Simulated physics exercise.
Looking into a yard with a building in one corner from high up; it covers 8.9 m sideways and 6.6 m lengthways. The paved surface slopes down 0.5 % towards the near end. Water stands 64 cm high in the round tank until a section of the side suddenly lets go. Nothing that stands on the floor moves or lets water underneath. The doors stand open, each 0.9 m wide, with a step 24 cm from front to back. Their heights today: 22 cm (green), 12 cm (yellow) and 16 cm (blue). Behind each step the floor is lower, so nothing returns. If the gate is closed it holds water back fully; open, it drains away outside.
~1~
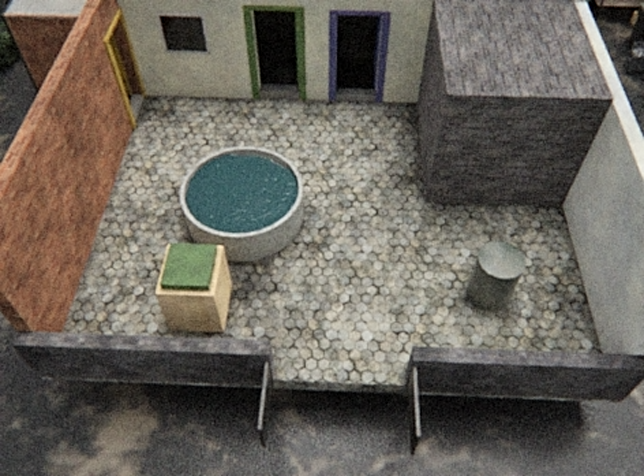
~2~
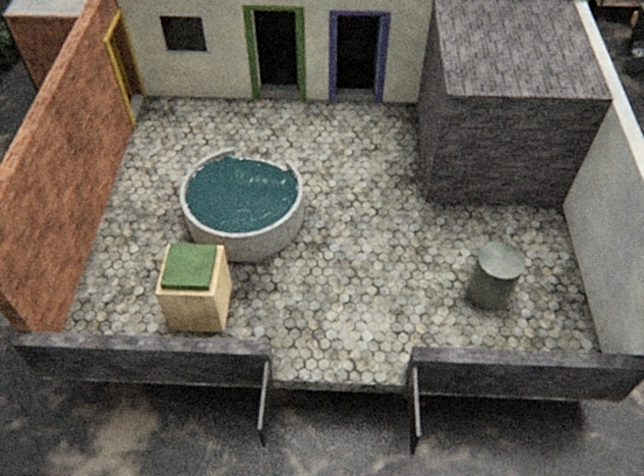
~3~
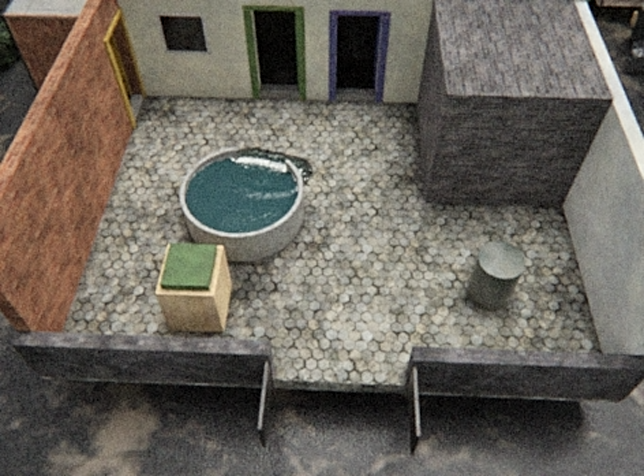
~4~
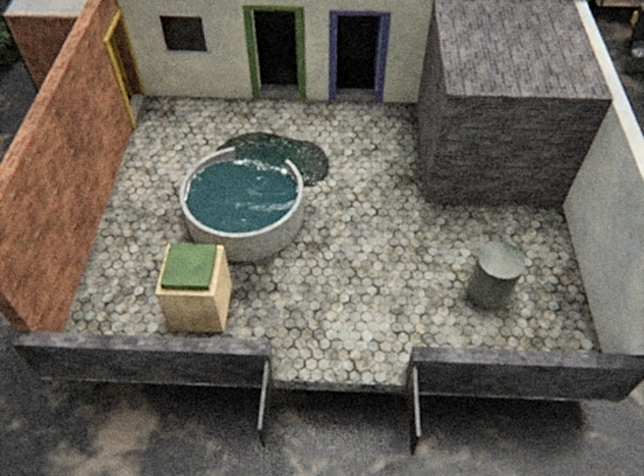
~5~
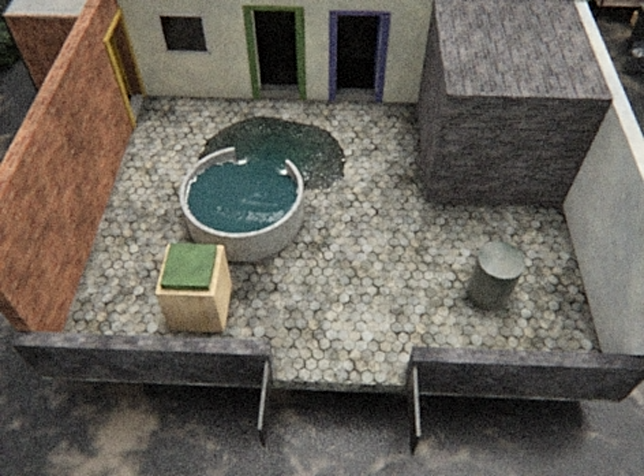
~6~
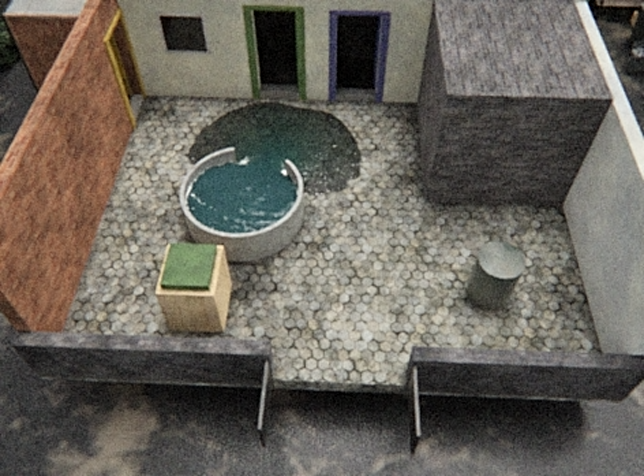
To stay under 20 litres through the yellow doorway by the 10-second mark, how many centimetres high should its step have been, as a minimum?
Close to 15 cm is just enough.
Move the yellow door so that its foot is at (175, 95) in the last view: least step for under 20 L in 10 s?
Roughly 8.5 cm.
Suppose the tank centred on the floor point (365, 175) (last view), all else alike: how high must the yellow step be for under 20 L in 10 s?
Some 14.0 cm.
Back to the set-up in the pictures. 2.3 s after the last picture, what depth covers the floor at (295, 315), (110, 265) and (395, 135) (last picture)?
In that order: 0, 0 and 13 cm.
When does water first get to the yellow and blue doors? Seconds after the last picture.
Arrival: Yellow 1.6 s, blue 0.3 s.
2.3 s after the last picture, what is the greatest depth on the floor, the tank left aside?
Up to some 30 cm.
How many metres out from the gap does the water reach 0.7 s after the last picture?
Roughly 3.6 m.
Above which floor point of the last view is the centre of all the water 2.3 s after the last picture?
At about (280, 158).
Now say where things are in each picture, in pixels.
Still water, 64 cm deep, in the round tank at (242, 192); the yellow door at (128, 74) is dry, in the first frame.
The gap is on the far side, the front 0.3 m out at a hidden place; the back of the round tank holds 64 cm, in the second frame.
The front is at (296, 159), 0.7 m from the gap on the far side; 1.0 m2 of floor is wet, 64 cm left at the back, in the third frame.
The gap is on the far side, the front 1.2 m out at (309, 145); the back of the round tank holds 64 cm, in the fourth frame.
The gap is on the far side, the front 1.7 m out at (313, 128); the back of the round tank holds 63 cm, in the fifth frame.
Water pours out on the far side and has run 2.2 m, to (327, 115); about 4 cm deep outside, 58 cm at the back; 1.8 m in a straight line remain to the yellow door at (128, 74), in the sixth frame.
Then, 0.7 s after the last picture water covers 20 % of the floor, deepest (32 cm) near (302, 102); it has not reached the yellow door.
Then, 2.3 s after the last picture water covers 25 % of the floor, deepest (30 cm) near (414, 111); 19 cm at the yellow door, 12 litres in over its 12 cm step.
Then, 9.3 s after the last picture water covers 85 % of the floor, deepest (10 cm) near (54, 357); 6 cm at the yellow door, 44 litres in over its 12 cm step.
At the yellow door as built, the water peaked near 19 cm, 2.3 s after the last picture.
Run again over the same 10 s with other heights there, 38 litres in over 12.5 cm, 10 litres over 17 cm. The limit of 20 litres is kept from about 15 cm up.
